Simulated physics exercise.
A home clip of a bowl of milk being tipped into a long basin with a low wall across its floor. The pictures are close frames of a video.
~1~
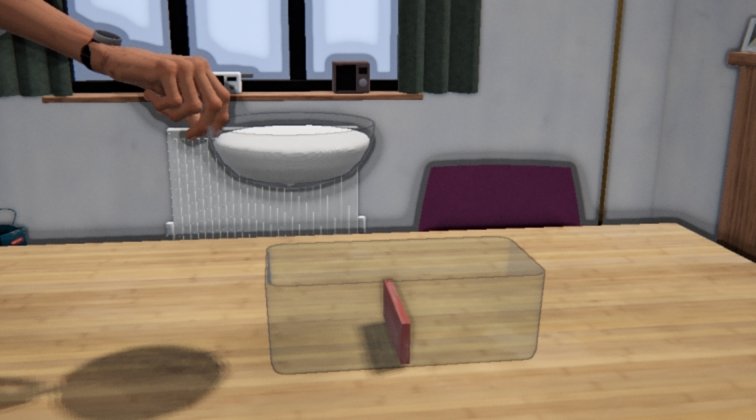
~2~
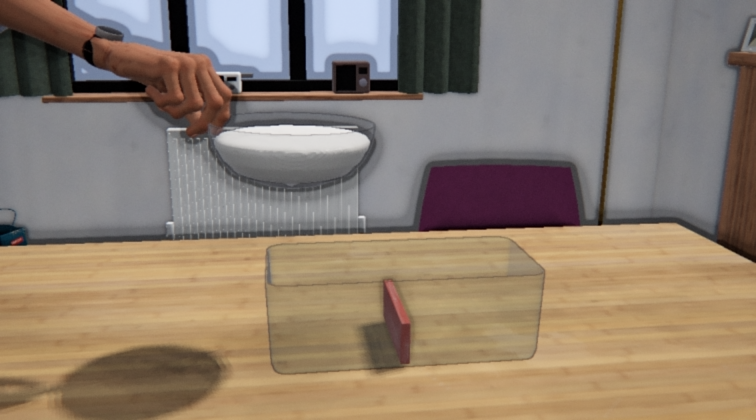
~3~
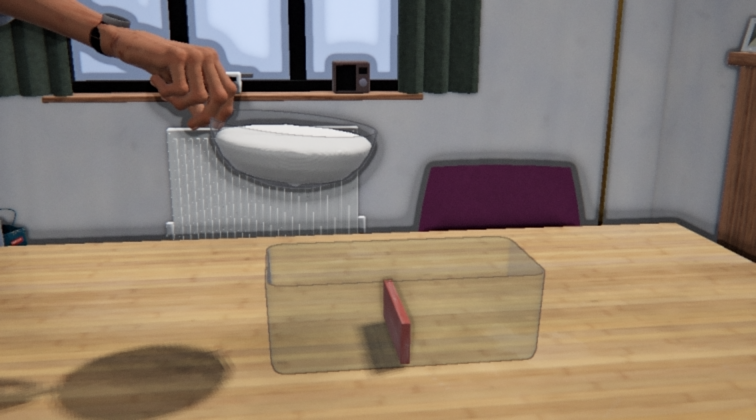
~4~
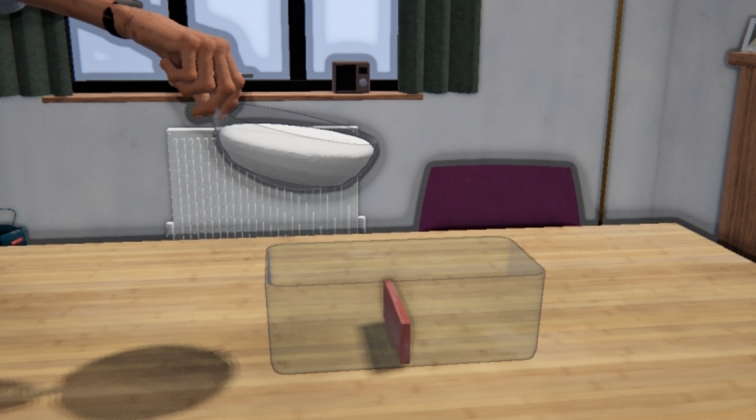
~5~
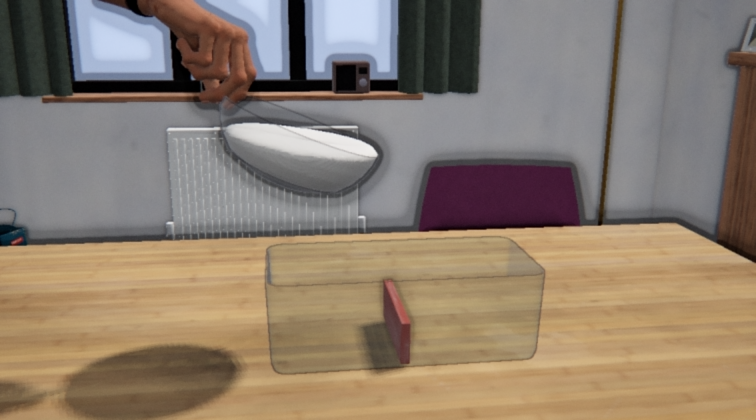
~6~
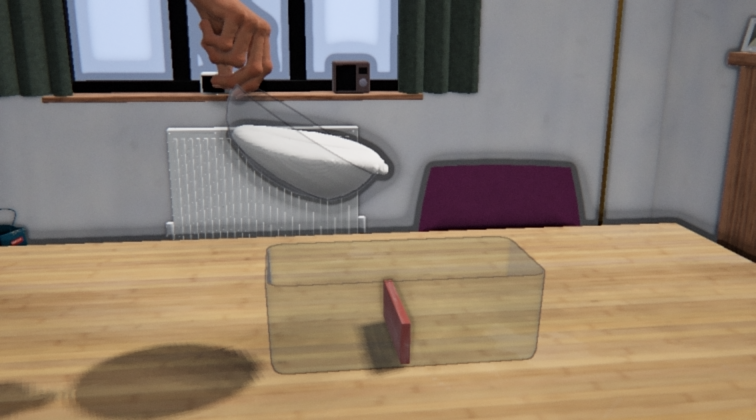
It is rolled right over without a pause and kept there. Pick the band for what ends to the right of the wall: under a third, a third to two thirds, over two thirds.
In the end between a third and two thirds is right of the wall.
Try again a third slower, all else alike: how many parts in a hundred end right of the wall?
Near 65 %.
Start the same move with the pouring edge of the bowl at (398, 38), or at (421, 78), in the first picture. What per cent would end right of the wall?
The first gives 70 %, the second 75 %.
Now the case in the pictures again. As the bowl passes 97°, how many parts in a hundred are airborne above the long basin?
Some 25 per cent.
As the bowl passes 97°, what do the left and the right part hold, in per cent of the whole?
Left about 15, right about 55.
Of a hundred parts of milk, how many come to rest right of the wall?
Roughly 50 in a hundred.
A moment on, the tilt is 97° and 4 per cent is still to pour, 14 is left of the wall and 55 right of it.
Next, the tilt is 110° and 0 per cent is still to pour, 33 is left of the wall and 41 right of it.
Then the tilt is 110° and 0 per cent is still to pour, 39 is left of the wall and 53 right of it.
Later the tilt is 110° and 0 per cent is still to pour, 41 is left of the wall and 52 right of it.
Finally, 41 per cent lies left of the wall, 52 right of it and 8 outside.
